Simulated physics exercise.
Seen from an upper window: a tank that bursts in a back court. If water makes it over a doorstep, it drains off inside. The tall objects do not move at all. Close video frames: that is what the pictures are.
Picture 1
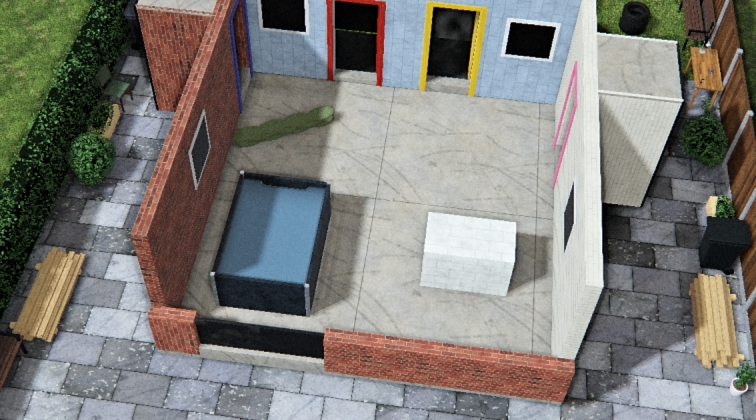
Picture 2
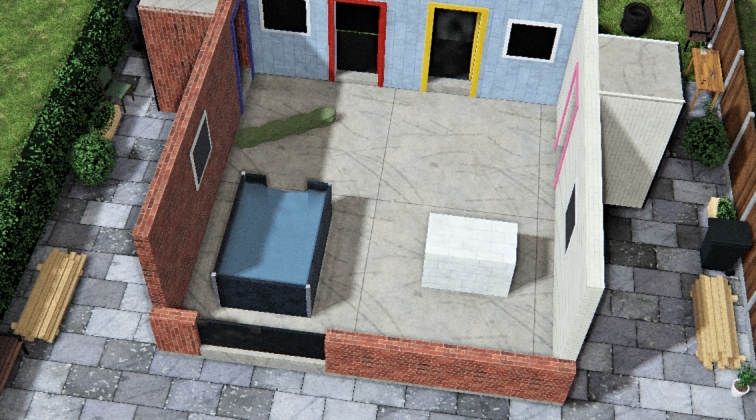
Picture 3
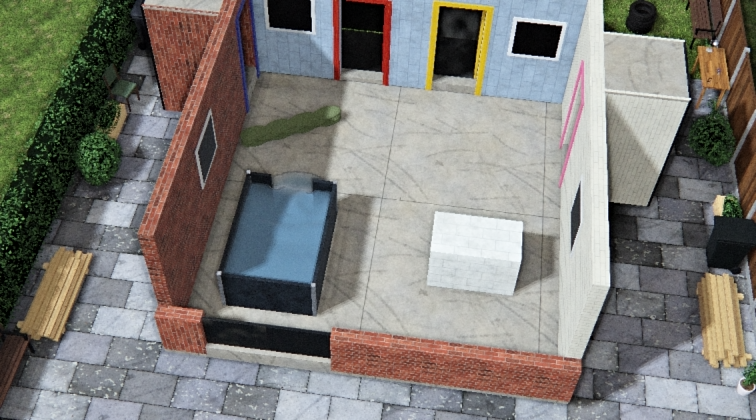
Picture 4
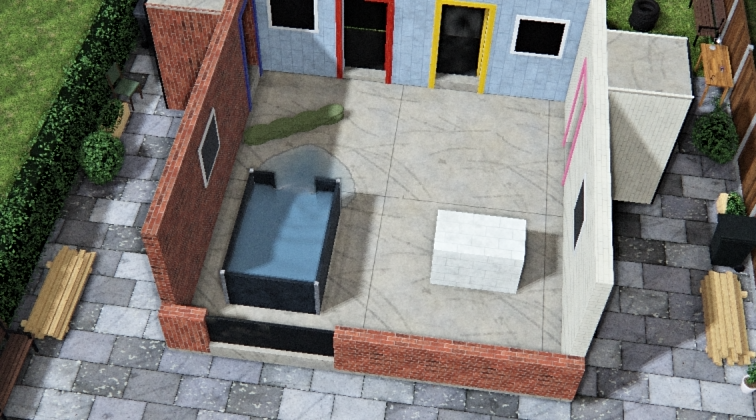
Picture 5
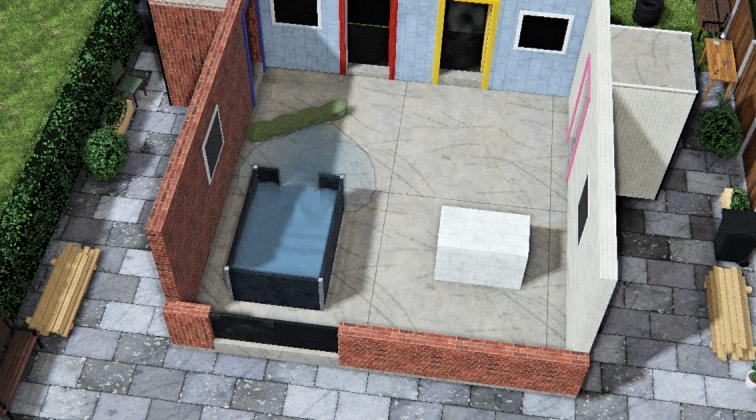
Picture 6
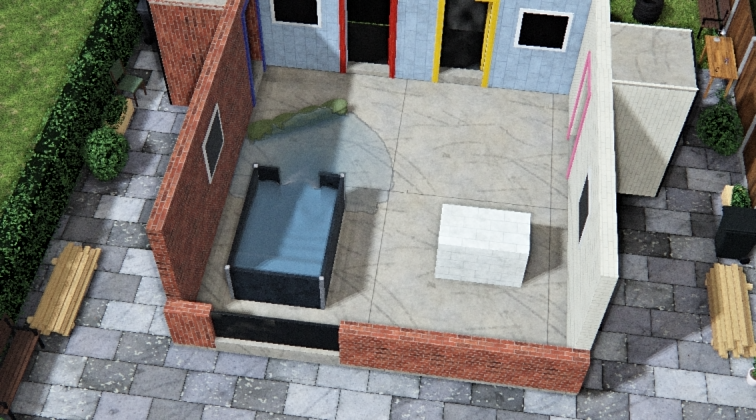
At the start, a dark open tank filled with blue water stands whole beside a white block in a brick-walled court. A gap opens in the tank's far side, and water pours out through it, then spreads in a widening sheet across the pale floor until it reaches the long green shape beyond.
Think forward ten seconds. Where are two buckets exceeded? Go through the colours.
As I see it, red door: At most two buckets, pink door: At most two buckets, yellow door: At most two buckets, blue door: At most two buckets.
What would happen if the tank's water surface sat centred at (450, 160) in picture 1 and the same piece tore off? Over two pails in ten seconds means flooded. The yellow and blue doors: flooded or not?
Lab note - yellow door: Above the limit; blue door: Short of the limit.
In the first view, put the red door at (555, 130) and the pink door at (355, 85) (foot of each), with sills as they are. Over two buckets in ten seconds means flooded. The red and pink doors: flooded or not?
Outcome - red door runs over the limit, pink door keeps within bounds.
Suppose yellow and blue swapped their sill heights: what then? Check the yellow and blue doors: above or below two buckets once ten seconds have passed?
Put simply, the yellow door admits less; the blue door admits less.
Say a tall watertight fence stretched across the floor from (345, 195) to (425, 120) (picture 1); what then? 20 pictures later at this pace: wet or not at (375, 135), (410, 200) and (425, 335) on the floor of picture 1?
Point by point: First submerged, second not reached, third not reached.
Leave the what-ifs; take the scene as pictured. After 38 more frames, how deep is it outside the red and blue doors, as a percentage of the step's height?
The first comes to about 50 percent, the second to about 20 percent.
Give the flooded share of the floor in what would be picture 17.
It comes to roughly 40 in a hundred.
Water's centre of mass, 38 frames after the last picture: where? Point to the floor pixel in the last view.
My pick is pixel (378, 188).
A moment on, water covers 25 % of the floor; the red door wet at the sill, nothing in, the pink door not reached, the yellow door not reached, the blue door not reached.
Next, water covers 40 % of the floor; the red door under two buckets in, the pink door not reached, the yellow door wet at the sill, nothing in, the blue door wet at the sill, nothing in.
Then, water covers 50 % of the floor; the red door under two buckets in, the pink door wet at the sill, nothing in, the yellow door wet at the sill, nothing in, the blue door wet at the sill, nothing in.
Later, water covers 80 % of the floor; the red door under two buckets in, the pink door under two buckets in, the yellow door wet at the sill, nothing in, the blue door wet at the sill, nothing in.
In the end, water covers 95 % of the floor; the red door under two buckets in, the pink door under two buckets in, the yellow door wet at the sill, nothing in, the blue door wet at the sill, nothing in.
